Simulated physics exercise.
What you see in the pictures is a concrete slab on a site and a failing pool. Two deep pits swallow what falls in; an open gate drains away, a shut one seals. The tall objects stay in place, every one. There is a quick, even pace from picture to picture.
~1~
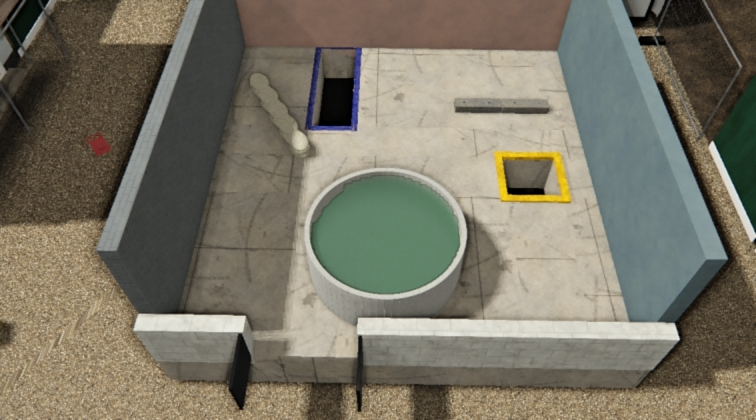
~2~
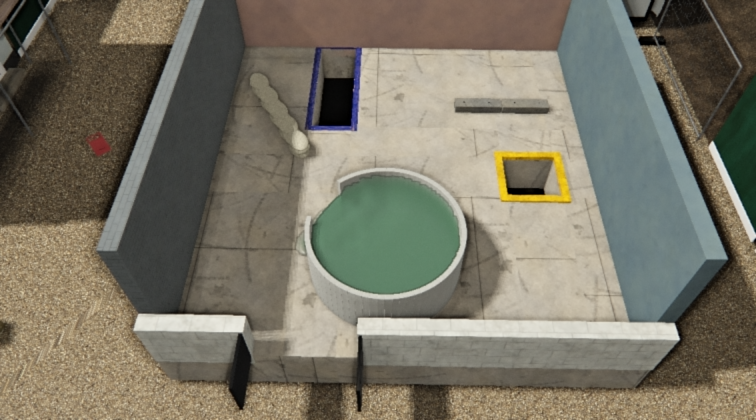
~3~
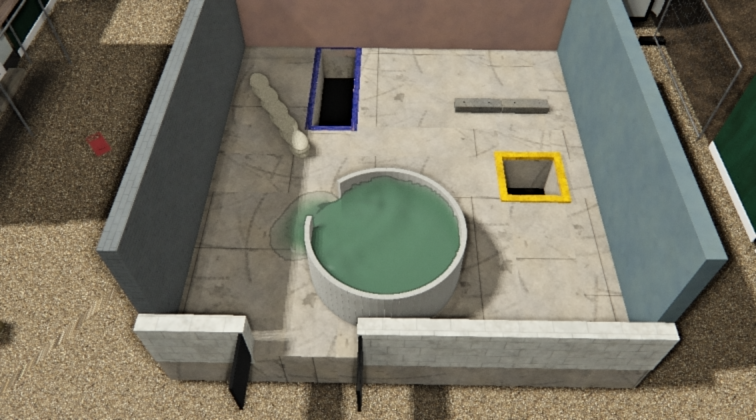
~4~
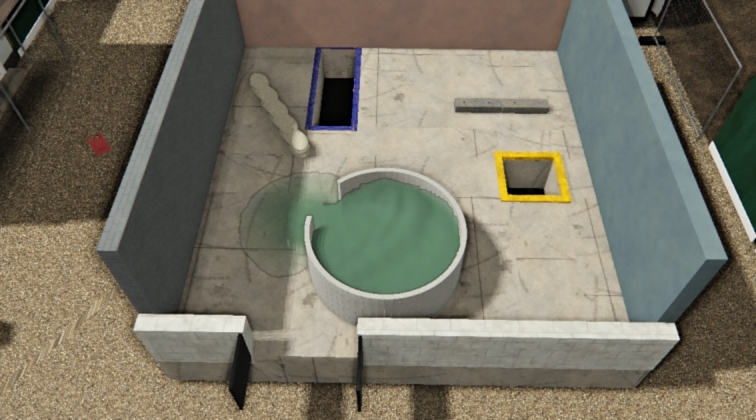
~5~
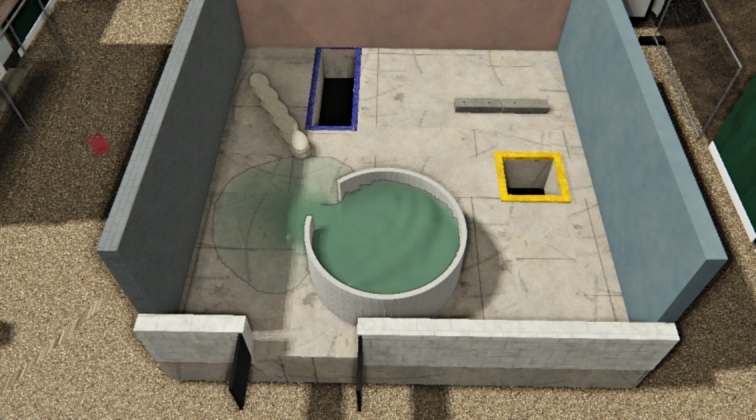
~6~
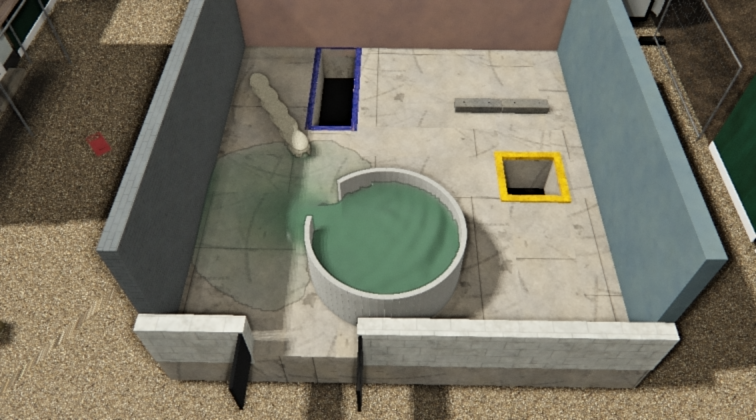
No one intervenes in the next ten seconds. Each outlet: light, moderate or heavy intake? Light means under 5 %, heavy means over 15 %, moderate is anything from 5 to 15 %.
Intake - gate: Moderate, yellow pit: Light, blue pit: Heavy.
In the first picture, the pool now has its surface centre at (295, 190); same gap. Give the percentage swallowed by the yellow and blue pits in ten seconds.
The yellow pit gets 0 per cent and the blue pit 35 per cent.
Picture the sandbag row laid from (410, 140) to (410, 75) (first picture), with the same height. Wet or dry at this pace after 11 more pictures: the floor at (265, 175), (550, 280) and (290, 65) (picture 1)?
Taking the points in order, the first is drenched, the second unwetted and the third drenched.
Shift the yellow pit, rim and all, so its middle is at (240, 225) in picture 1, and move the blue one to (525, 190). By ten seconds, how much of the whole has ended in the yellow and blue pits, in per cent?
Yellow 40%, blue 2%.
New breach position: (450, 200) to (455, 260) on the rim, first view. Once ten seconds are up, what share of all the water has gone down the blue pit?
In per cent: Blue 12.
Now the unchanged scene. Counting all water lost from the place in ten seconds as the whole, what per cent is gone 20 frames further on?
20 per cent.
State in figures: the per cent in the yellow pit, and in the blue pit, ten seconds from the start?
About 0 %, then about 24 %.
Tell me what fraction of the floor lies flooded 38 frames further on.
Around 45 percent.
A moment on, water covers 25 % of the floor; the gate 0 %, the yellow pit 0 %, the blue pit 1 %.
Next, water covers 25 % of the floor; the gate 0 %, the yellow pit 0 %, the blue pit 2 %.
Then, water covers 35 % of the floor; the gate 0 %, the yellow pit 0 %, the blue pit 7 %.
Later, water covers 45 % of the floor; the gate 4 %, the yellow pit 0 %, the blue pit 18 %.
In the end, water covers 70 % of the floor; the gate 10 %, the yellow pit 0 %, the blue pit 25 %.
